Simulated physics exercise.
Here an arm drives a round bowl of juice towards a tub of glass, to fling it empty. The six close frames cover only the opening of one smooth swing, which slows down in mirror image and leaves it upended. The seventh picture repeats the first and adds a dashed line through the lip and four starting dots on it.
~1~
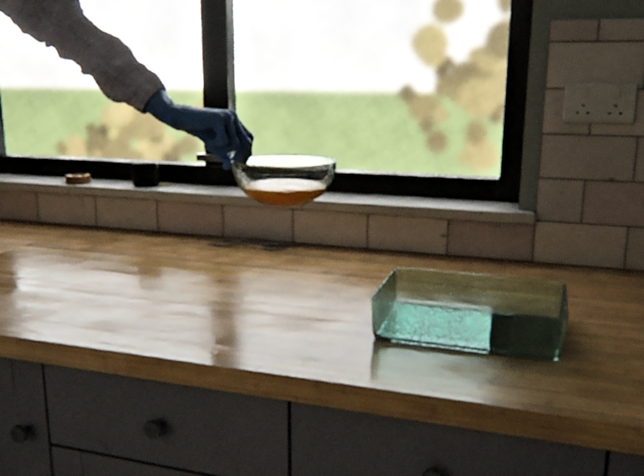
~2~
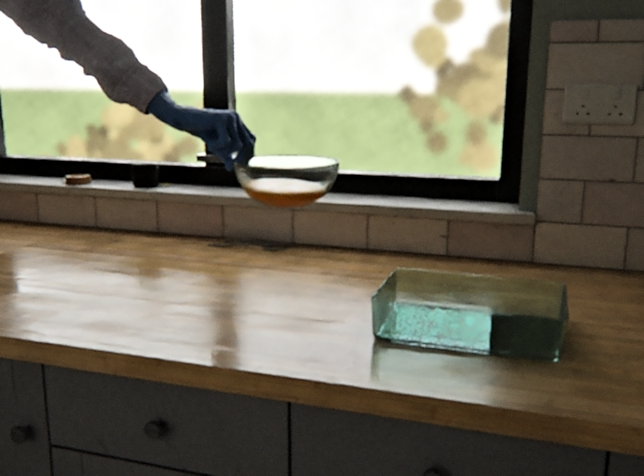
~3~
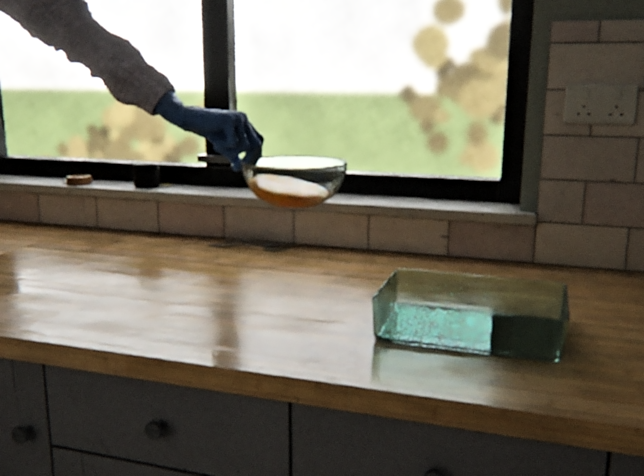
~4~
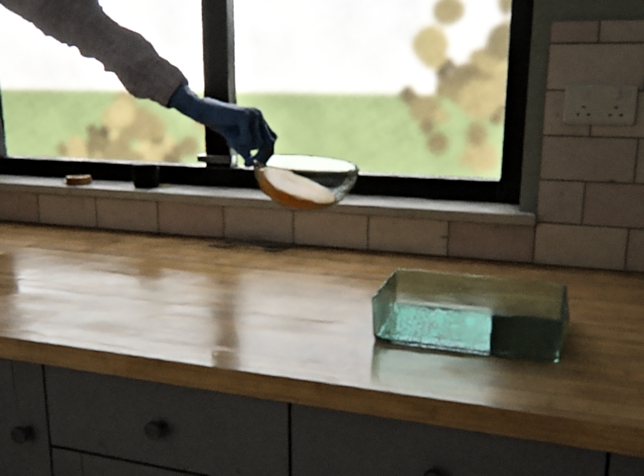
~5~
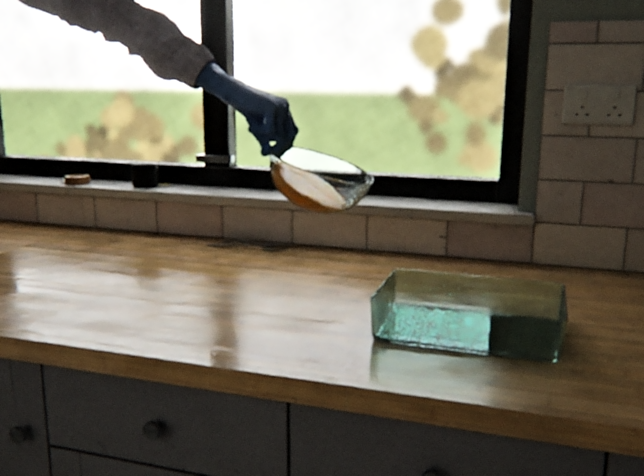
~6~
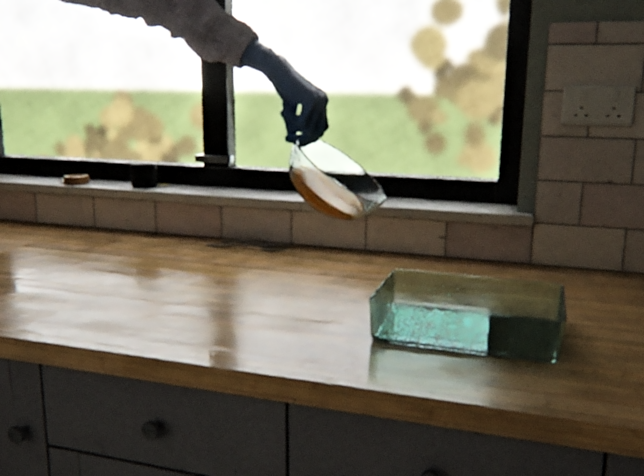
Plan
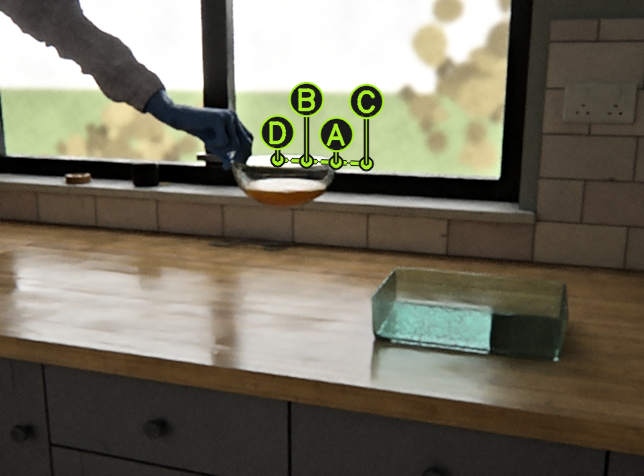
On a wooden kitchen counter by a window, a gloved hand held a clear round bowl of orange liquid, moved it right toward a glass tub, and tilted it steeply, with the liquid still inside.
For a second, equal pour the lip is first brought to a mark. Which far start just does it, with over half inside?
Spot D.
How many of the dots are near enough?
All of the four.
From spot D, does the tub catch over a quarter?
Yes, clearly.
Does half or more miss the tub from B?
No, not at all.
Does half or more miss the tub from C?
No, that is safe.
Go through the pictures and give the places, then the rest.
In the first picture, upright, lip at (333, 162); tub from (373, 337) to (562, 360); nothing has left yet.
In the second picture, upright, lip at (336, 163); nothing has left yet.
In the third picture, upright, lip at (344, 163); nothing has left yet.
In the fourth picture, tipped about 4°, lip at (356, 168); nothing has left yet.
In the fifth picture, tipped about 17°, lip at (371, 181); nothing has left yet.
In the sixth picture, tipped about 36°, lip at (383, 200); nothing has left yet.
On the marked copy, A at (336, 162); B at (306, 161); C at (366, 163); D at (277, 160).
With A, about 69 % lands in the tub, 4 % falls short and 28 % goes beside or beyond.
With B, about 78 % lands in the tub, 2 % falls short and 19 % goes beside or beyond.
With C, about 70 % lands in the tub, 6 % falls short and 24 % goes beside or beyond.
With D, about 67 % lands in the tub, 19 % falls short and 15 % goes beside or beyond.
